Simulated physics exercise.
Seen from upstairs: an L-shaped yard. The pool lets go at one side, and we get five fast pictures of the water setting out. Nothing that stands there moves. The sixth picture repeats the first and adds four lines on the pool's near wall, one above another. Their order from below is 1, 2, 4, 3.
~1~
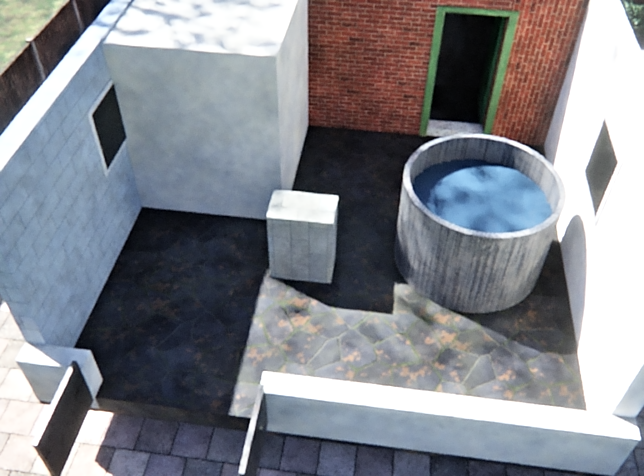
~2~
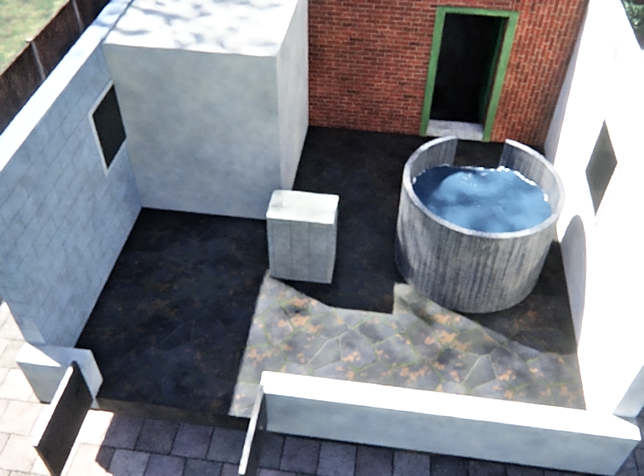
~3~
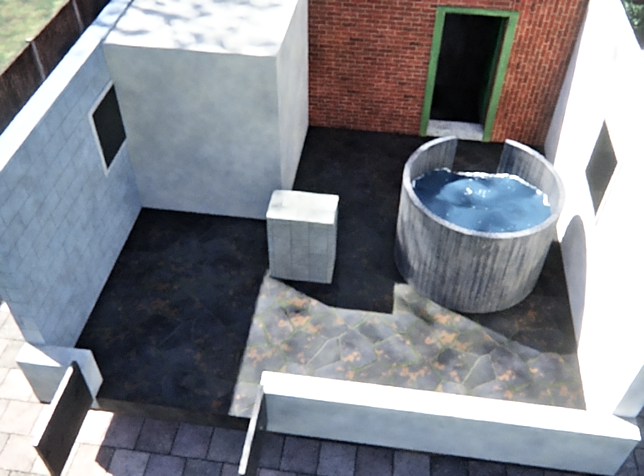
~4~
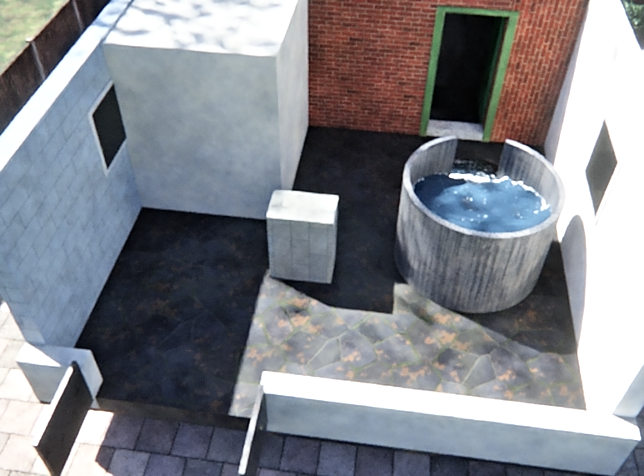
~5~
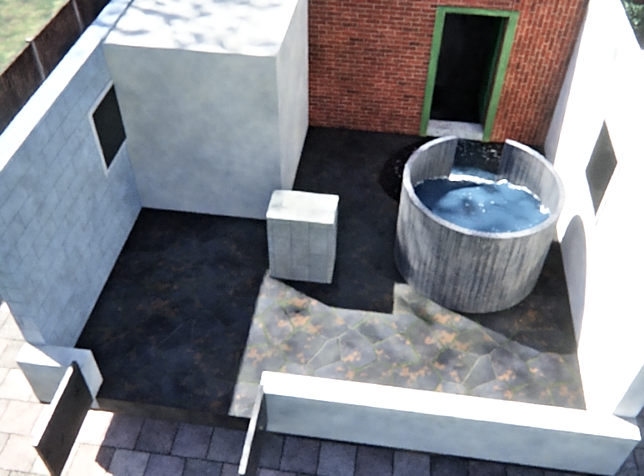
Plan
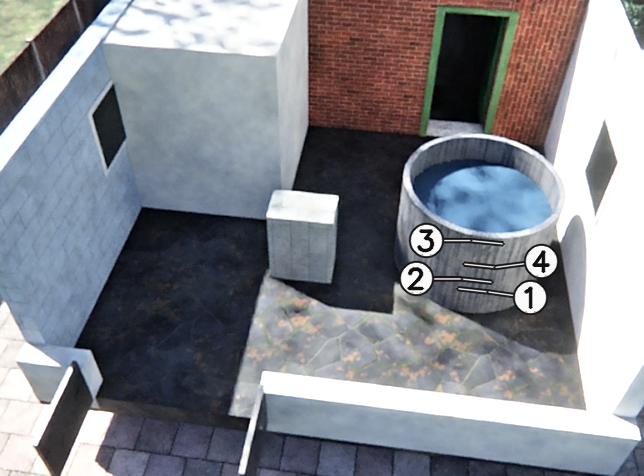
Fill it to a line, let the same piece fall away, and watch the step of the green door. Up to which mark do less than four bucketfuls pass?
Use mark 1.
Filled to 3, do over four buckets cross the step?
Yes, it does.
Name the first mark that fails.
That would be 2.
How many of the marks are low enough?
One.
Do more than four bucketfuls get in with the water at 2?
Yes, it does.
On the marked copy, 1 at (473, 290); 2 at (476, 280); 3 at (486, 242); 4 at (480, 265); from the bottom up 1, 2, 4, 3.
If 1 is chosen, a splash gets over, under a bucket.
If 2 is chosen, about 8 bucketfuls get in.
If 3 is chosen, dozens of bucketfuls pour in.
If 4 is chosen, dozens of bucketfuls pour in.
